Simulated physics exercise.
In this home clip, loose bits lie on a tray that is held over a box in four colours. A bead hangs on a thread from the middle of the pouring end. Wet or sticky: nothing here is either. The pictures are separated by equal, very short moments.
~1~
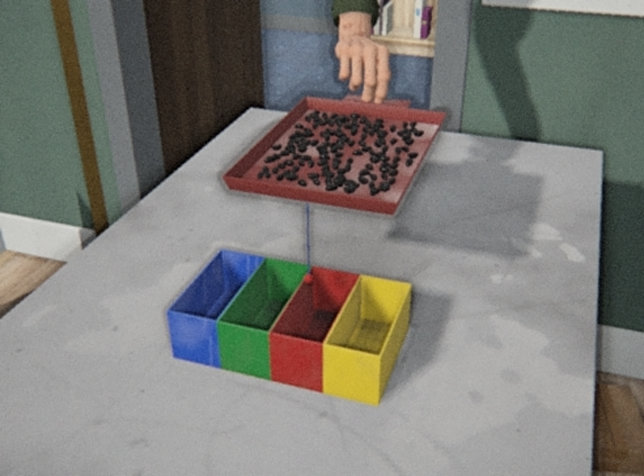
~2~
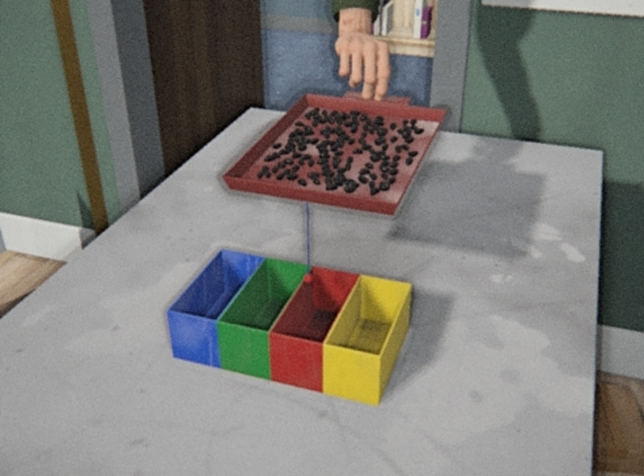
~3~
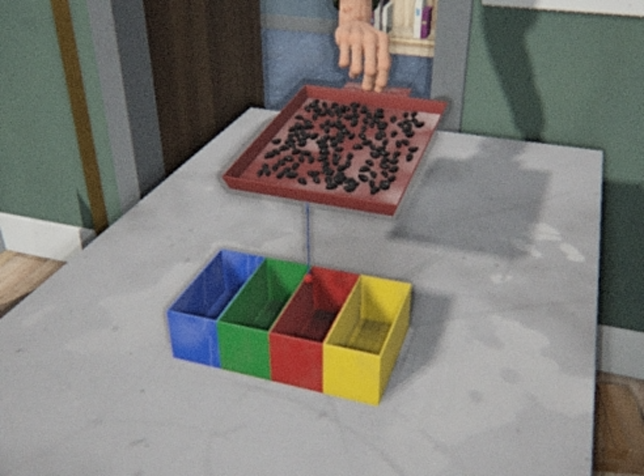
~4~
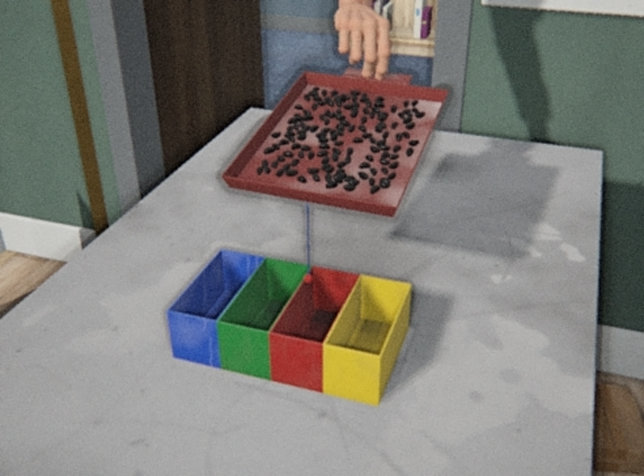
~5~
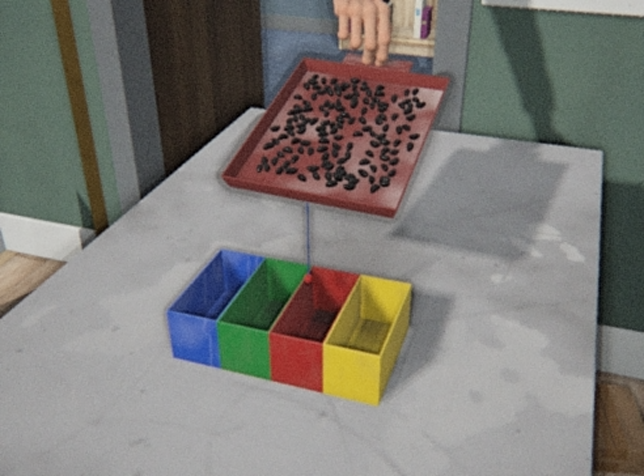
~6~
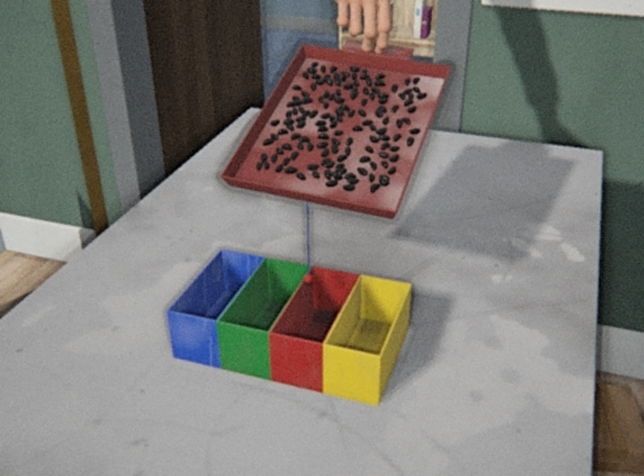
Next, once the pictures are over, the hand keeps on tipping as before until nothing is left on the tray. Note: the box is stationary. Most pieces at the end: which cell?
Yellow.
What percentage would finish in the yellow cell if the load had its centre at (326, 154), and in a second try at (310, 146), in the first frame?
Respectively 40 and 30 per cent.
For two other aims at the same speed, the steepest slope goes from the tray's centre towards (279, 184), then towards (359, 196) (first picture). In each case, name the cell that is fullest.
Well, with the first heading it's the blue cell, and with the second it's the cell in yellow.
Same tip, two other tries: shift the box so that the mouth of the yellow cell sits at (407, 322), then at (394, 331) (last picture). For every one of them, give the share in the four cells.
First placement near 100 percent, second near 100 percent.
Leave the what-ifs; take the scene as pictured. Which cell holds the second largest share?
It's the cell in red that ends up second.
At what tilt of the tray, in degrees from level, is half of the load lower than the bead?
Roughly 95 degrees.
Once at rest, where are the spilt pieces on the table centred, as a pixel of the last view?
Estimate: Around (390, 455).
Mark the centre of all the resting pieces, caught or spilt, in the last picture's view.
Around (341, 366).
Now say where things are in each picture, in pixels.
In the first frame, corners of the pouring end near (229, 175) and (393, 200), level; middle of the load near (341, 147), black beans; bead on its thread near (309, 278); blue cell near (194, 335); green cell near (244, 346); red cell near (297, 358); yellow cell near (351, 371).
In the second frame, corners of the pouring end near (229, 175) and (393, 201), level; middle of the load near (341, 145).
In the third frame, corners of the pouring end near (229, 175) and (393, 202), tipped barely, lowest at the right corner; middle of the load near (341, 141).
In the fourth frame, corners of the pouring end near (228, 174) and (393, 204), tipped a little, lowest at the right corner; middle of the load near (341, 133).
In the fifth frame, corners of the pouring end near (228, 174) and (393, 205), tipped a little, lowest at the right corner; middle of the load near (340, 126).
In the sixth frame, corners of the pouring end near (227, 174) and (393, 207), tipped clearly, lowest at the right corner; middle of the load near (340, 119); blue cell near (194, 335); green cell near (244, 346); red cell near (297, 358); yellow cell near (351, 371).
Shortly afterwards, tray tipped steeply; all but a few on the tray; a little falling or outside the box.
Next, tray tipped right over; near a quarter on the tray; near a quarter in the yellow cell; a little in the red cell; a little in the green cell; only a few in the blue cell; near a third falling or outside the box.
Some moments later, tray tipped past a quarter turn; near a third in the yellow cell; near a quarter in the red cell; near a quarter in the green cell; only a few in the blue cell; a little falling or outside the box.
In the end, tray tipped past a quarter turn; near a third in the yellow cell; near a quarter in the red cell; near a quarter in the green cell; only a few in the blue cell; a little outside the box.
